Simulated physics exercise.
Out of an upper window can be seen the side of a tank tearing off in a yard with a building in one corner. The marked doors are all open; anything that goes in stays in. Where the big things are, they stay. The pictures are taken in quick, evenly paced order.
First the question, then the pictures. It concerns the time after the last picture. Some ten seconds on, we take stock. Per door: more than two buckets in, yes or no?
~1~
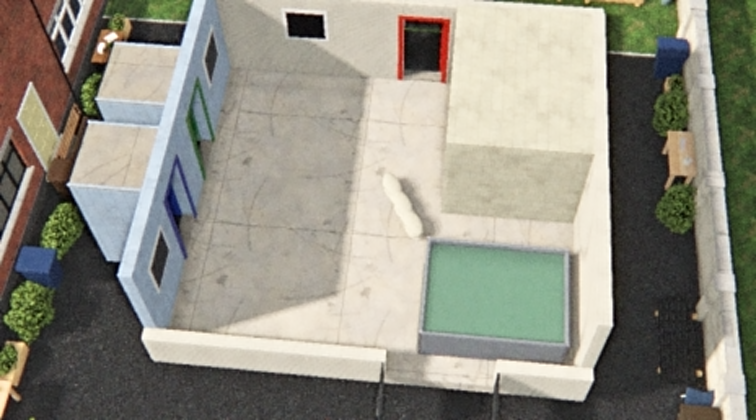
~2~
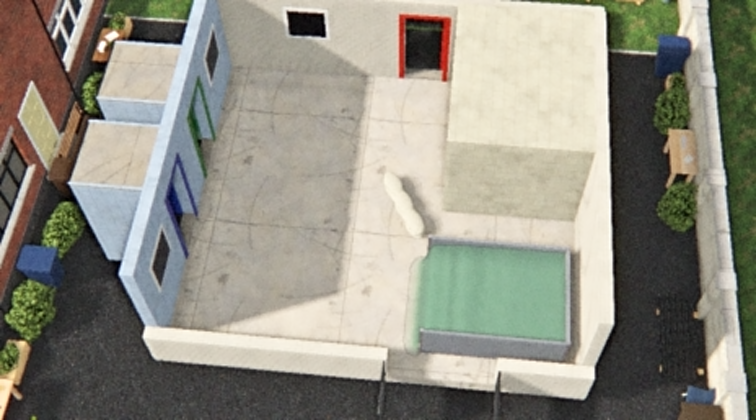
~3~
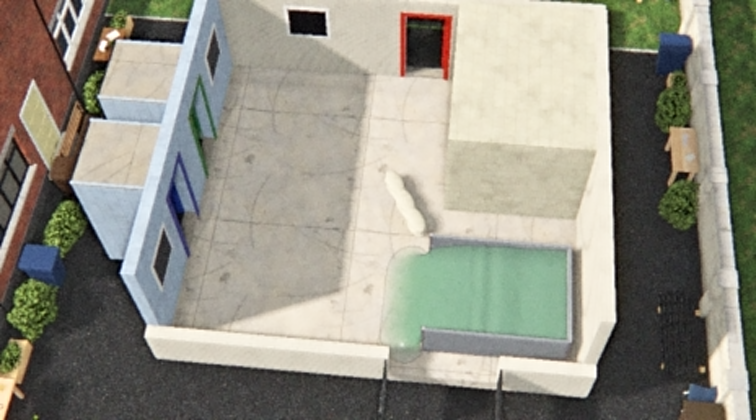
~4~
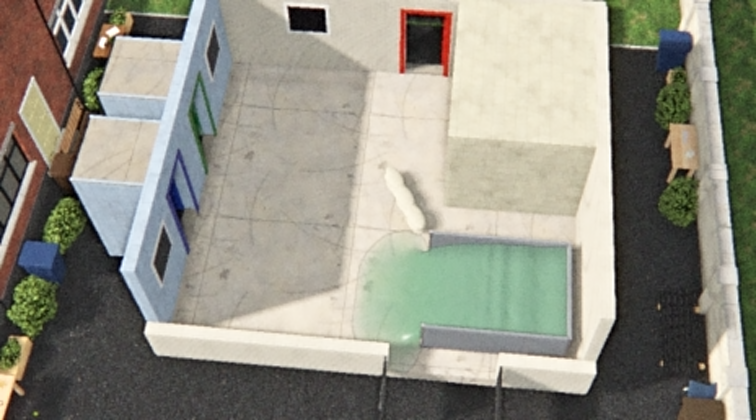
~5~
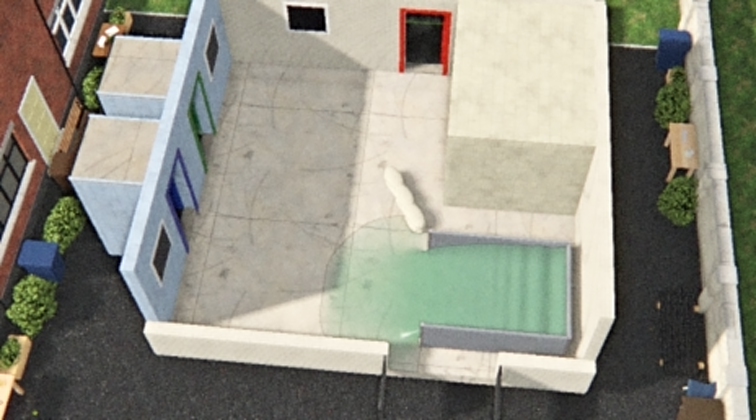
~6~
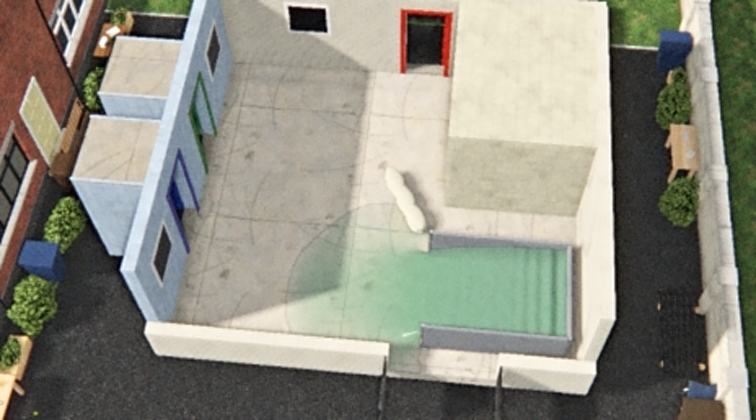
Red door yes, blue door yes, green door yes.
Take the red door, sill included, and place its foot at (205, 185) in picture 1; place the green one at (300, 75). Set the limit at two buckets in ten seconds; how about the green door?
Green door: It tops the limit.
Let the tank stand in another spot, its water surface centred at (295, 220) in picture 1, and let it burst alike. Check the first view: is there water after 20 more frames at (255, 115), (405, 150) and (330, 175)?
So, in the order given, I'd say soaked through, unaffected, unaffected.
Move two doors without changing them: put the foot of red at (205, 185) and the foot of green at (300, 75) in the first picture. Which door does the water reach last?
That would be the green one.
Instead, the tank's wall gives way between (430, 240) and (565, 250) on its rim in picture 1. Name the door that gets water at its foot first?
The red one.
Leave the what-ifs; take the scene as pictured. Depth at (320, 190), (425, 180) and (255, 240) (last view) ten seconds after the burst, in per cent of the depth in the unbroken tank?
Roughly 14 per cent, 20 per cent and 8 per cent.
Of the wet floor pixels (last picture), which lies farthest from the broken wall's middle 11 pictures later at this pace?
Roughly (214, 147).
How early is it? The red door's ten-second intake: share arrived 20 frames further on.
I make it 0 per cent.
A moment on, water covers 45 % of the floor; the red door not reached, the blue door wet at the sill, nothing in, the green door not reached.
Next, water covers 55 % of the floor; the red door not reached, the blue door over two buckets in, the green door wet at the sill, nothing in.
Then, water covers 65 % of the floor; the red door not reached, the blue door far over two buckets in, the green door over two buckets in.
Later, water covers 80 % of the floor; the red door wet at the sill, nothing in, the blue door far over two buckets in, the green door over two buckets in.
In the end, water covers 95 % of the floor; the red door far over two buckets in, the blue door far over two buckets in, the green door over two buckets in.
